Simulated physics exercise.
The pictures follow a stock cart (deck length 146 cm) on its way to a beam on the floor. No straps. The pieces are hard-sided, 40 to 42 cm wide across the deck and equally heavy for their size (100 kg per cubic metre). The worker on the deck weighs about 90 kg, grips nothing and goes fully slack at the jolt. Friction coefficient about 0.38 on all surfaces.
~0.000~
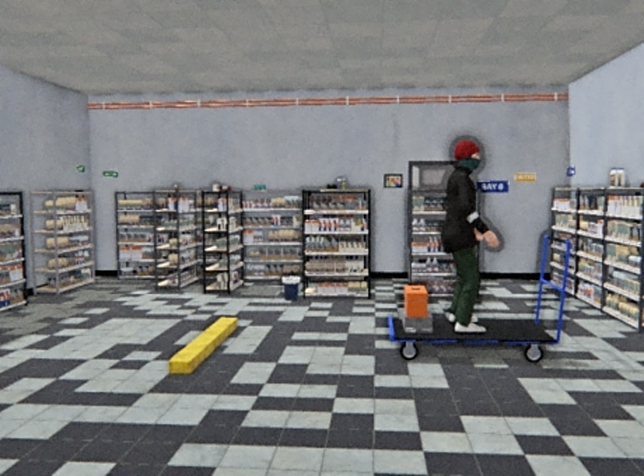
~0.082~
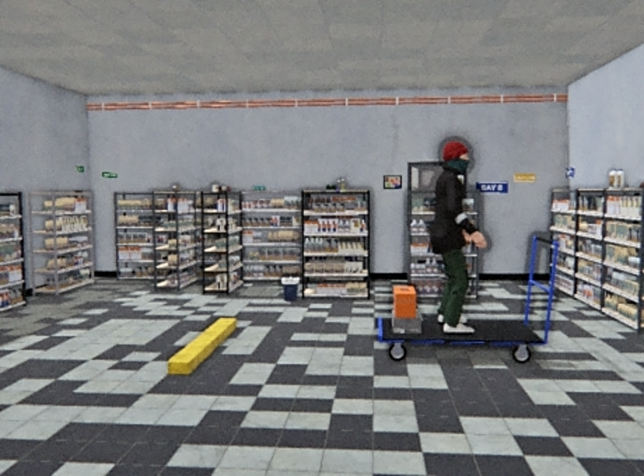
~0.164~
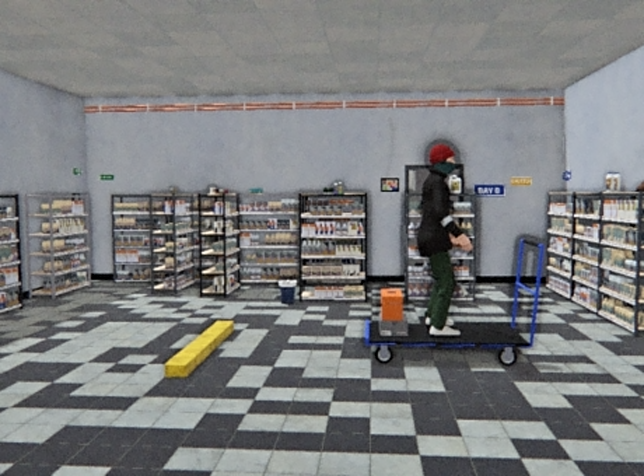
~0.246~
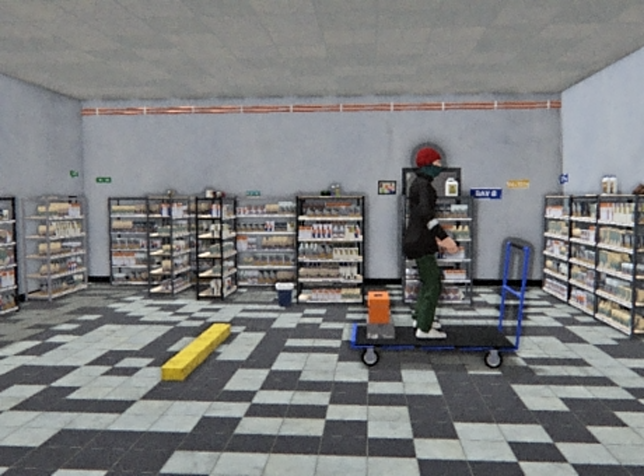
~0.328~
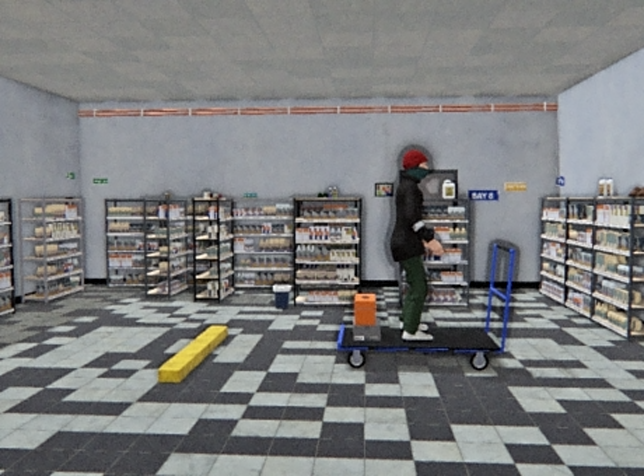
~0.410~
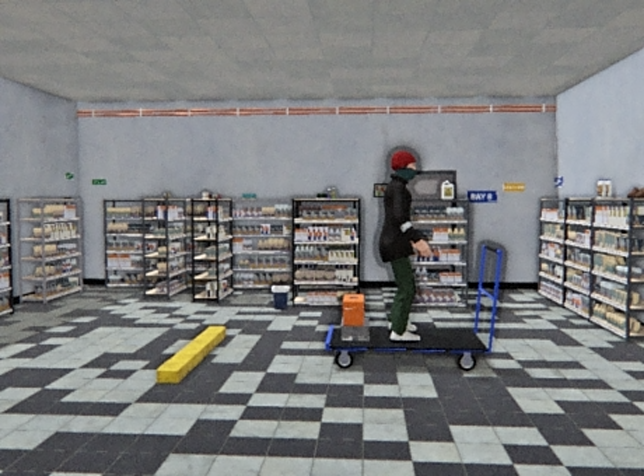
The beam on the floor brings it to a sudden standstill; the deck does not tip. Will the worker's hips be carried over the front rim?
At this pace the worker's hips end beyond the front rim.
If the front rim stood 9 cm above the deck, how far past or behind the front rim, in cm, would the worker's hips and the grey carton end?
Then hips 30 past, grey 20 behind.
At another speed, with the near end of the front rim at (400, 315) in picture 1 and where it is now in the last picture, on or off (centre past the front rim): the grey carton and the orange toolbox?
In that case grey on, orange off.
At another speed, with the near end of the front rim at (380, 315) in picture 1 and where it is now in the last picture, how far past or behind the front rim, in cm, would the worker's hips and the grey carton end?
In that case hips 20 past, grey 20 behind.
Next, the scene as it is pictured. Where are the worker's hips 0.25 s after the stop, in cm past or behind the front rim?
About 30 cm behind the rim.
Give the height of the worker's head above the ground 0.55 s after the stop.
Some 90 cm up.
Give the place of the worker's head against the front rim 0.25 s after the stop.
Some 40 cm behind it.
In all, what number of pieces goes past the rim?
1 of them.
Impact comes at 1.49 s.
After 1.74 s the worker's hips are 31 cm behind the rim, near (226, 266) in the last picture's view.
After 2.04 s the worker's hips are 5 cm behind the rim, near (201, 306) in the last picture's view.
After 2.49 s the worker's hips are 17 cm past the rim, near (180, 324) in the last picture's view.
At rest, 3.9 s, past the rim, orange toolbox and the worker's hips; behind it, grey carton.
